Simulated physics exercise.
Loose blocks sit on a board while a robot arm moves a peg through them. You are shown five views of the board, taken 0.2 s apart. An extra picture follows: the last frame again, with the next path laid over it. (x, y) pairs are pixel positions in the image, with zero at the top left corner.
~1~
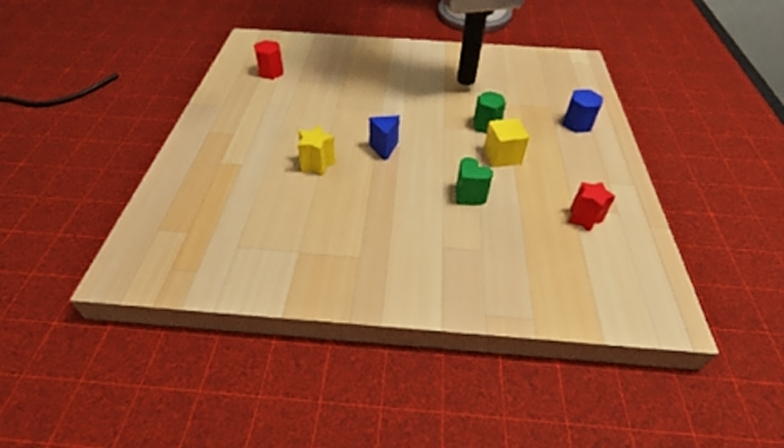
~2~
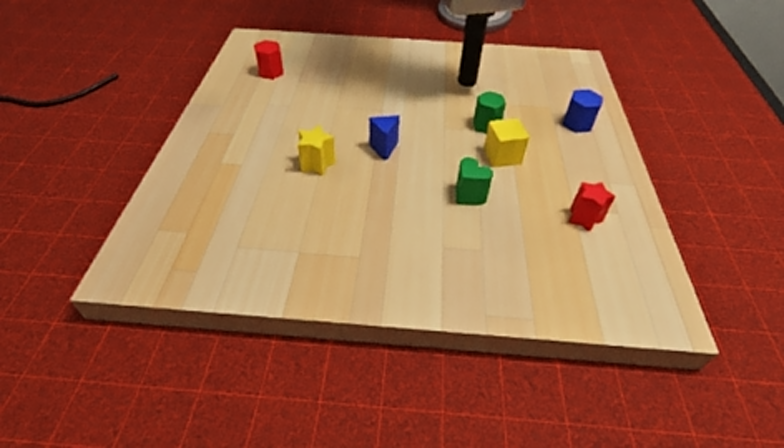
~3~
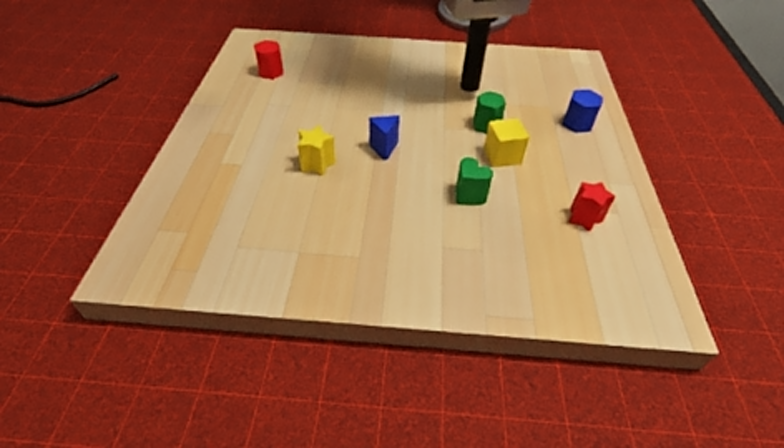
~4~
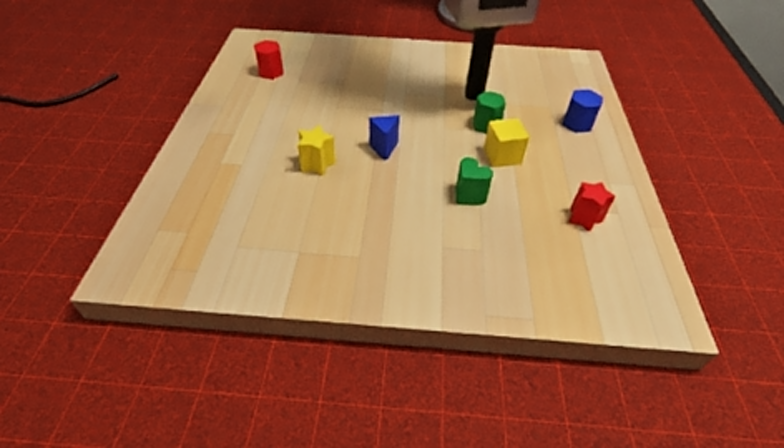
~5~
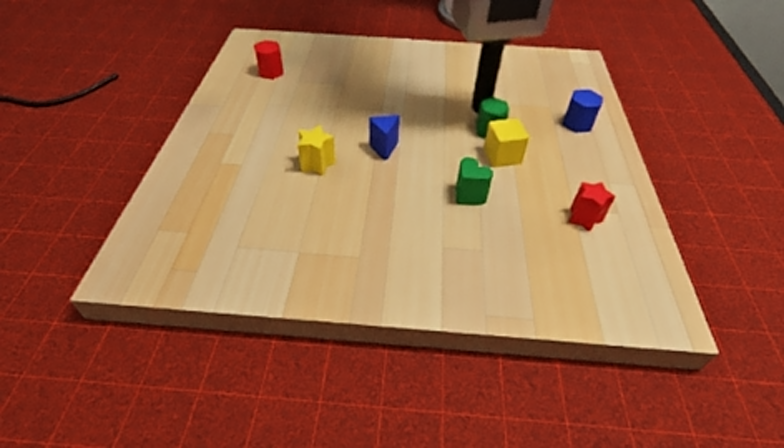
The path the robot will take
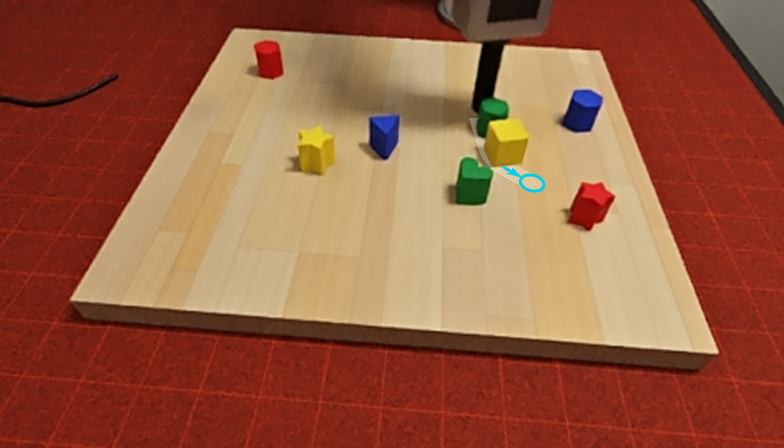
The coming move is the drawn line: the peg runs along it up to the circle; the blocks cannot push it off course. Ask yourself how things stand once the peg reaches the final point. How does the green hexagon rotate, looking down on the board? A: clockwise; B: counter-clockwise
A: Clockwise.
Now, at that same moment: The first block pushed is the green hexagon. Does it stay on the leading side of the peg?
The peg should keep driving it forward.
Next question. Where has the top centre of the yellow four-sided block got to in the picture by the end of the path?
It will likely be found at (557, 199).
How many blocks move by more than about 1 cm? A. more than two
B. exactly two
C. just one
I choose B.
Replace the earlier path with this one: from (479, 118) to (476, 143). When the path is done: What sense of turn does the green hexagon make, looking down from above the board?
That block twists counter-clockwise.
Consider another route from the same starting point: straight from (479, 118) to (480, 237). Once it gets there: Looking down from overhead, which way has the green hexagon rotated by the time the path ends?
It spins against the clock.
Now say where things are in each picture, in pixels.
Peg tip at (466, 80); block tops, green hexagon at (492, 99); yellow four-sided block at (509, 129); red star-shaped block at (597, 192), in the first frame.
Peg at (467, 82); blocks unchanged, in the second frame.
Peg at (470, 87); blocks unchanged, in the third frame.
Peg at (474, 96); blocks unchanged, in the fourth frame.
Peg at (481, 108); green hexagon at (496, 105); yellow four-sided block at (509, 129); red star-shaped block at (597, 192), in the fifth frame.
Path on the board, from (479, 118) by way of (486, 140) and (499, 164) to (532, 183).
What follows on the original path. One third of the way, peg at (489, 131); green hexagon at (505, 129); yellow four-sided block at (520, 148), turned 20° anticlockwise.
Two thirds of the way, peg at (503, 155); green hexagon at (521, 154); yellow four-sided block at (540, 175), turned 20° anticlockwise.
At the end, peg at (535, 173); green hexagon at (550, 175), turned 25° clockwise; yellow four-sided block at (557, 199); red star-shaped block in place.
